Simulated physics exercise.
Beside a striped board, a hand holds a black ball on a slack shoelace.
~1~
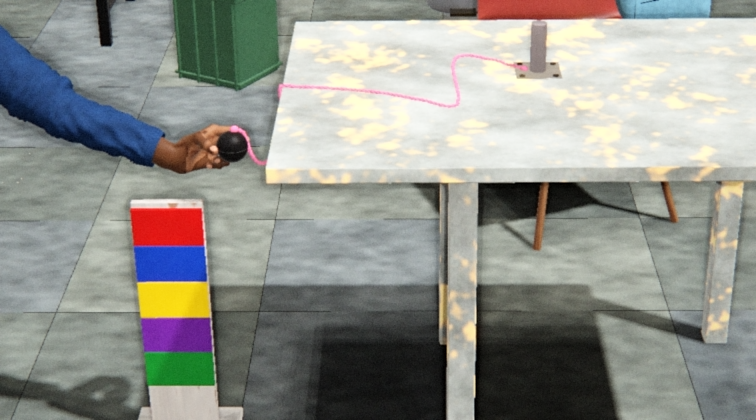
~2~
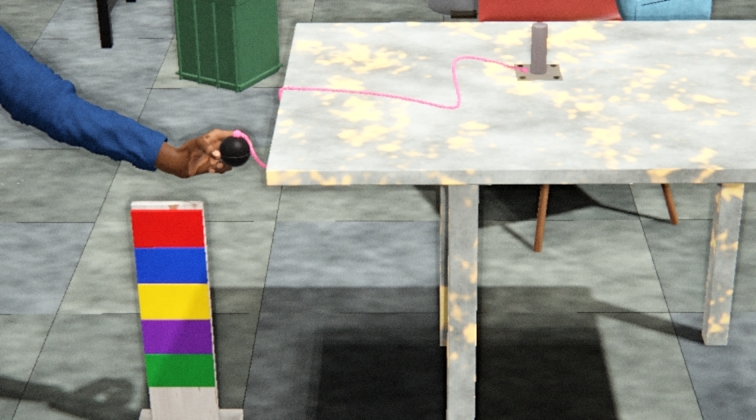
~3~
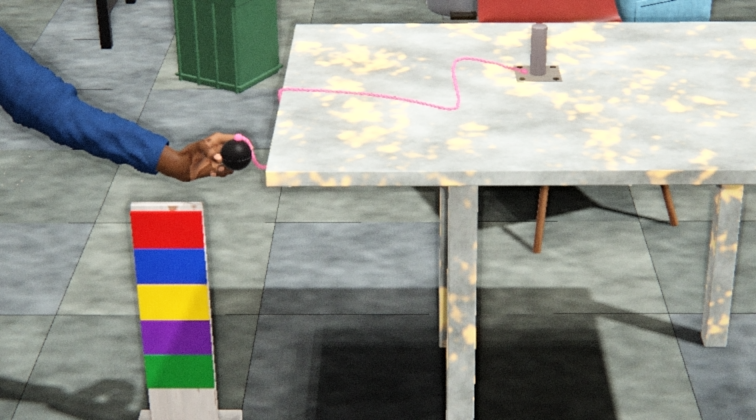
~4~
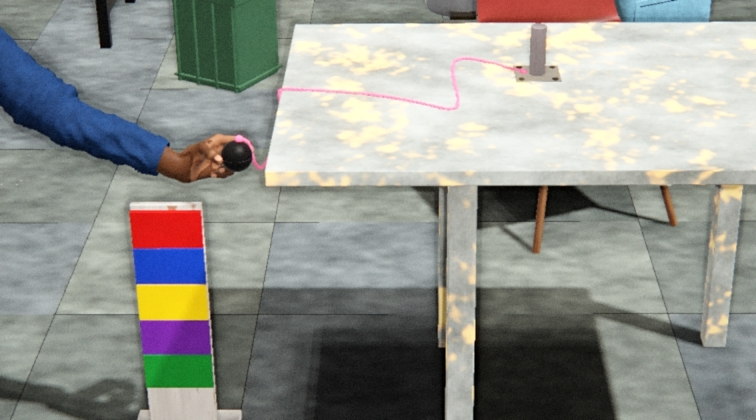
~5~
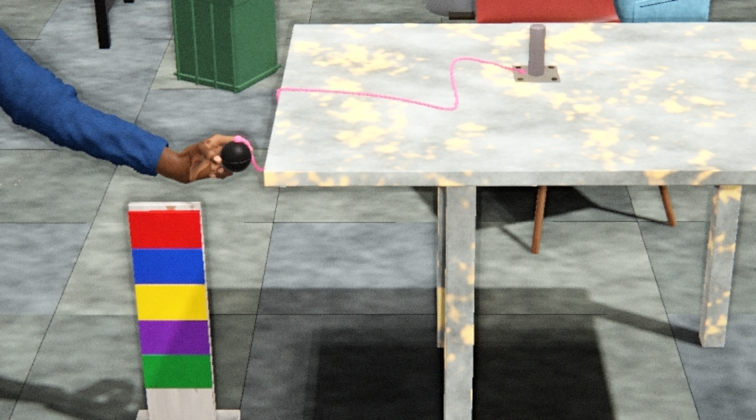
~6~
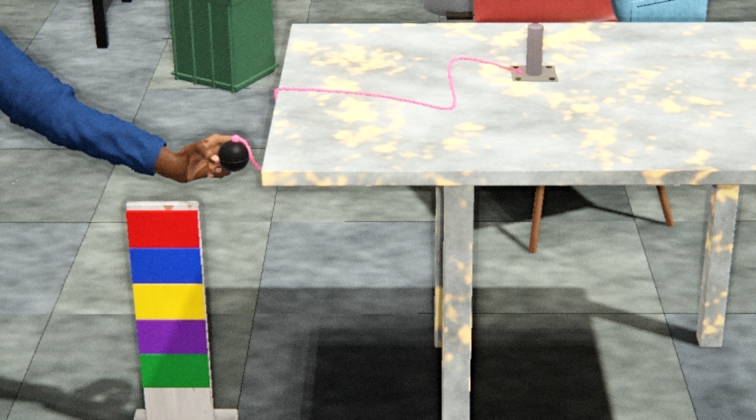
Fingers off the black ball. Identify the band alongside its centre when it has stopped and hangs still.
Its centre is alongside the green band.
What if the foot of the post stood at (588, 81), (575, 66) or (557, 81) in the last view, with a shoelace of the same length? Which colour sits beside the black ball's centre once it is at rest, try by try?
Purple, purple, green.
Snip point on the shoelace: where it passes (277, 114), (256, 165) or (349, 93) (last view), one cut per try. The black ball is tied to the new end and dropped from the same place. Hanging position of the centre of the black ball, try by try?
Roughly (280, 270), (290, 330), (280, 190).
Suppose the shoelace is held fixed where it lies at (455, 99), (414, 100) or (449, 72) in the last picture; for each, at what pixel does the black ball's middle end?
Approximately (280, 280), (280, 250) and (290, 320) respectively.
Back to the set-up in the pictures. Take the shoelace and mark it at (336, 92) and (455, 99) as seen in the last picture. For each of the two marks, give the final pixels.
First: (281, 180). Second: (335, 89).
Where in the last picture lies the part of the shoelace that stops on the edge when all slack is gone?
It's the point at about (421, 104).
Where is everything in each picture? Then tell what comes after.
Black ball (232, 147); red (167, 228); blue (170, 265); yellow (174, 301); purple (177, 336); green (180, 370), in the first picture.
Black ball (235, 151); shoelace through (487, 61) (455, 81) (431, 104) (341, 91) (282, 130), in the second picture.
Black ball (236, 154), in the third picture.
Black ball (237, 156); shoelace through (486, 62) (454, 82) (430, 105) (340, 92) (277, 129), in the fourth picture.
Black ball (236, 156), in the fifth picture.
Black ball (234, 156); shoelace through (483, 62) (451, 82) (427, 105) (336, 91) (277, 130), in the sixth picture.
Early on, ball near (248, 335); level with purple.
Midway, ball near (311, 350); level with green.
Near the end, ball near (280, 365); level with green.
Finally, ball near (291, 361); level with green. At green.
